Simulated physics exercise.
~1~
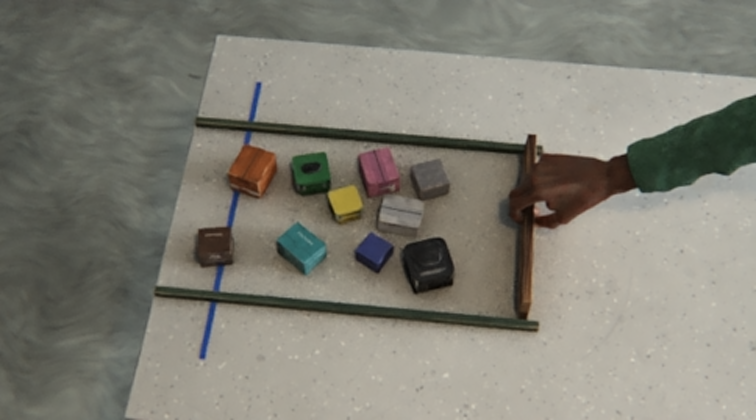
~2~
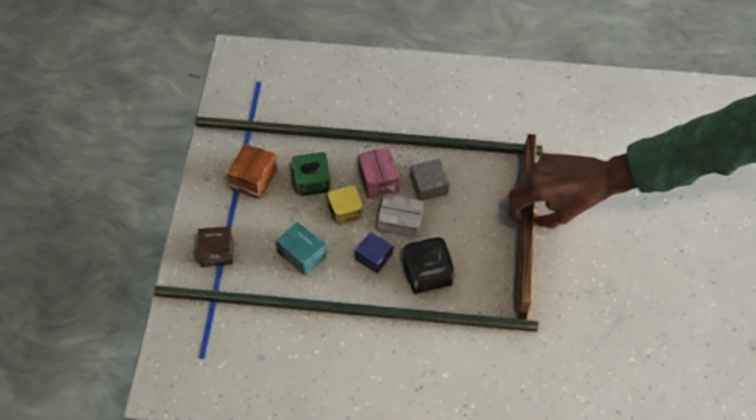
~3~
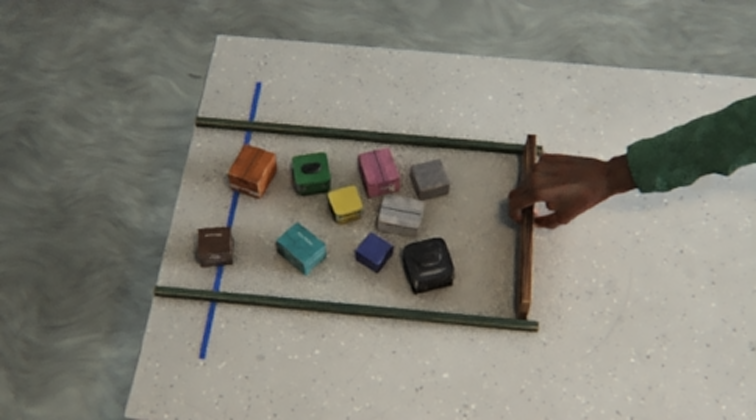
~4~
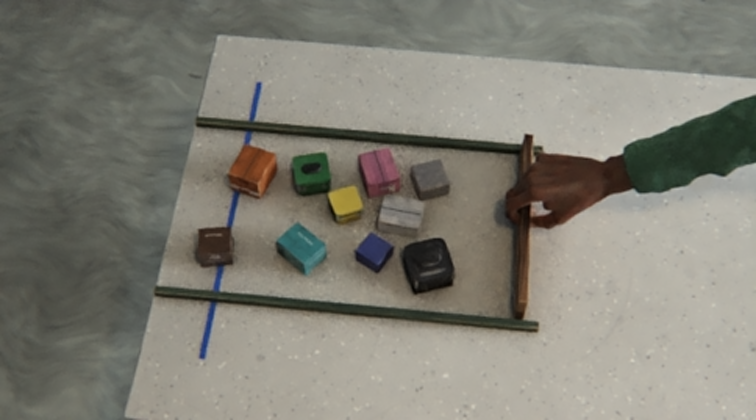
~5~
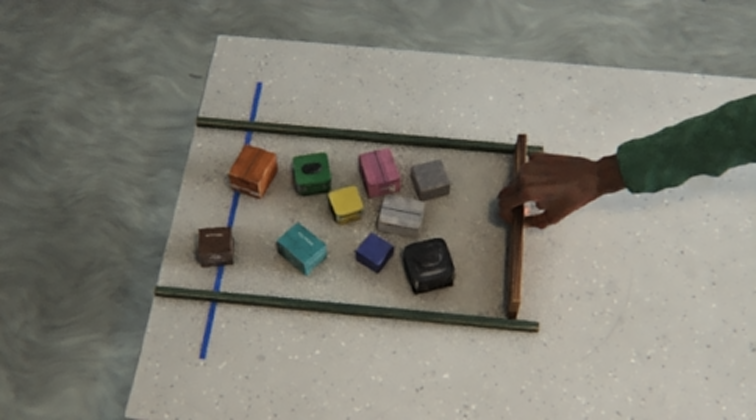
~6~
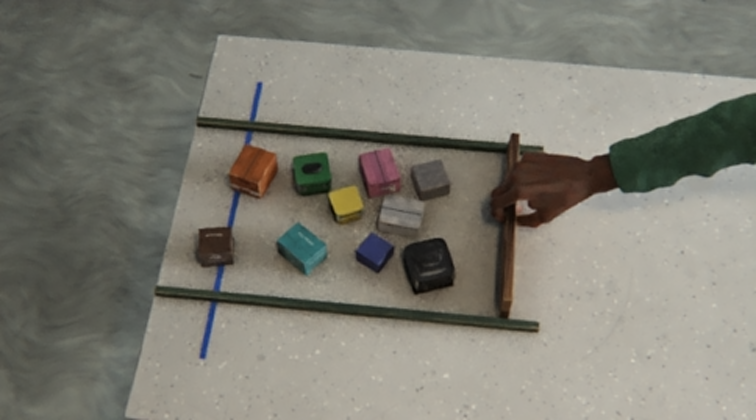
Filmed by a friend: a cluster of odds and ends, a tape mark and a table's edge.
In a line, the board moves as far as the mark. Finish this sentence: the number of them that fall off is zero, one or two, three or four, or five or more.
The number of them that fall off is three or four.
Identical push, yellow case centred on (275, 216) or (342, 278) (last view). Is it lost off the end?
First spot: Safe; second: Safe.
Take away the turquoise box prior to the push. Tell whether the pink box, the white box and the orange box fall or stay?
Pink box: Still there; white box: Still there; orange box: Over the edge.
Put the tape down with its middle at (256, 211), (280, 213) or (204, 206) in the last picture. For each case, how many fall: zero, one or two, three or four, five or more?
In order: 3 or 4, either one or two, five or more.
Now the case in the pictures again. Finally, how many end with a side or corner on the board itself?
Contact count: 3.
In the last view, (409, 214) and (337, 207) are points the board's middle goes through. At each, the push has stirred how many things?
5, then 10.
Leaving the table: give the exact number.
The total is 4.
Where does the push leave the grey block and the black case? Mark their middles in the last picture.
In order, first (227, 157), then (204, 239).
Soon after, none off yet; brown box at rest near (216, 247); orange box at rest near (254, 171); green case at rest near (313, 175).
After that, none off yet; brown box displaced about its own width near (194, 247); orange box displaced about its own width near (208, 169); green case displaced well along near (243, 166).
In the end, the number that fall off is three or four; gone, turquoise box, green case, orange box and brown box.
